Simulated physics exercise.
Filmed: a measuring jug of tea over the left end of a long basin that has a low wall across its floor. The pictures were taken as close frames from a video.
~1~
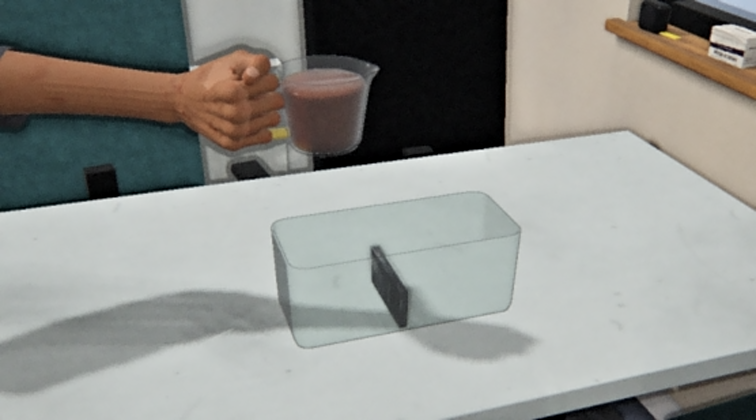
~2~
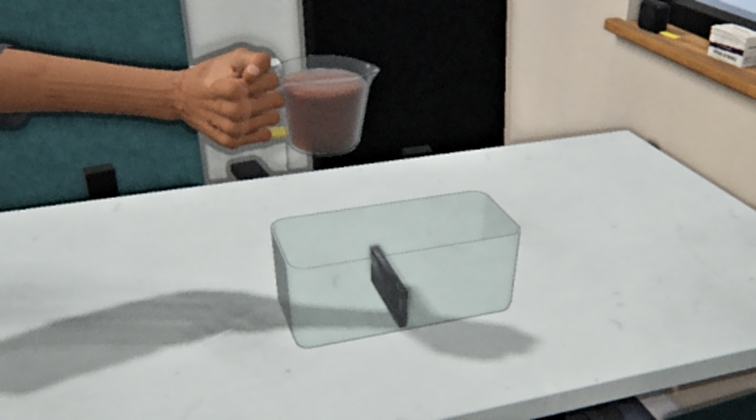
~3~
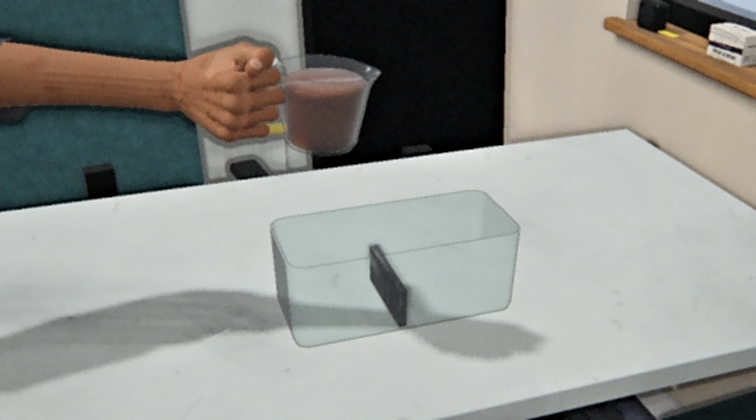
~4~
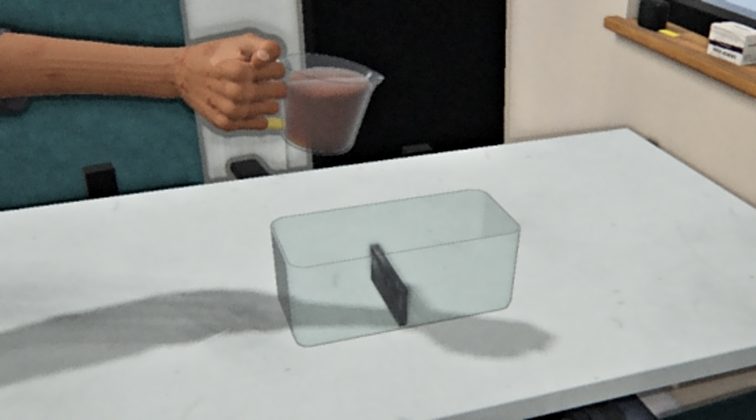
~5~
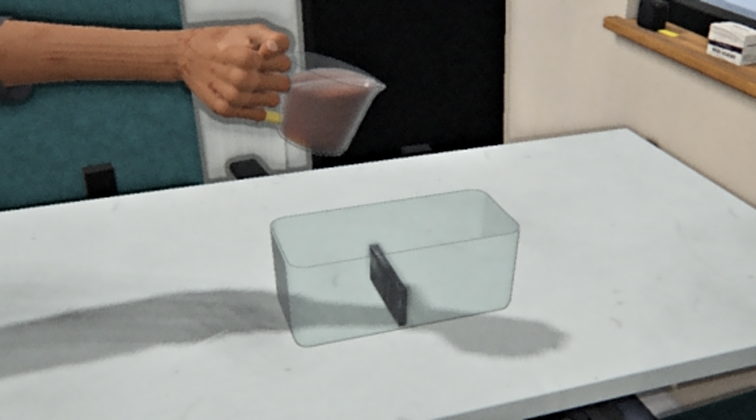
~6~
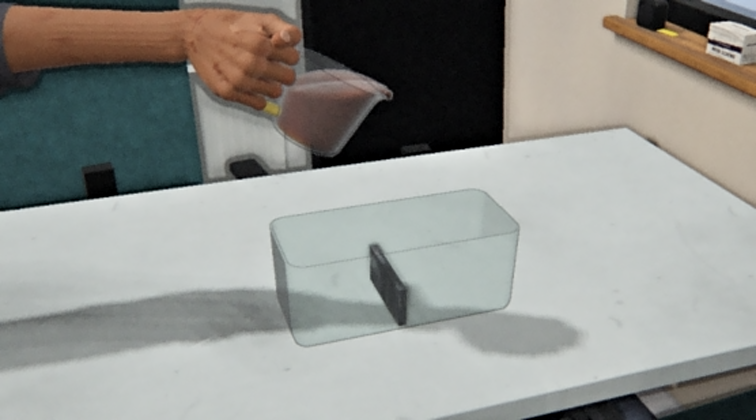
A hand held a clear measuring jug of reddish-brown tea above the left part of a long see-through basin with a low dark wall inside, then gradually tilted the jug to the right.
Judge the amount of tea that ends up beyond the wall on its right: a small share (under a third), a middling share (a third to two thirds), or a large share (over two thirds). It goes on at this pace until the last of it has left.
A large share.
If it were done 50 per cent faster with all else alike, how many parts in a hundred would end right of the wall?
Around 95 percent ends up there.
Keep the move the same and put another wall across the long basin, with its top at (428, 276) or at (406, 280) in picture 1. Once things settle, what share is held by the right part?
First try close to 45 percent, second try close to 80 percent.
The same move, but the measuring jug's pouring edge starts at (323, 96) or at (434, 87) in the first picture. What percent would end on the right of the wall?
Try one: 10 %; try two: 85 %.
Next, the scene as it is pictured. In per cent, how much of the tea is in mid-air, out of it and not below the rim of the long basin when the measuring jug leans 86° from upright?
Estimate: 35 per cent, roughly.
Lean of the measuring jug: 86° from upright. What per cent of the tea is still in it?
I'd reckon near 45 percent is still held at that tilt.
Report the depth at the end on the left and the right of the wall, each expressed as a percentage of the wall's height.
About 0 per cent on the left and 50 per cent on the right.
A moment on, the measuring jug is tipped on its side and 45 per cent is still to pour, 0 is left of the wall and 21 right of it.
Next, the measuring jug is tipped right over and 6 per cent is still to pour, 1 is left of the wall and 79 right of it.
Then the measuring jug is tipped right over and 0 per cent is still to pour, 3 is left of the wall and 94 right of it.
Later the measuring jug is tipped right over and 0 per cent is still to pour, 4 is left of the wall and 94 right of it.
At rest 4 per cent lies left of the wall, 94 right of it and 2 outside.
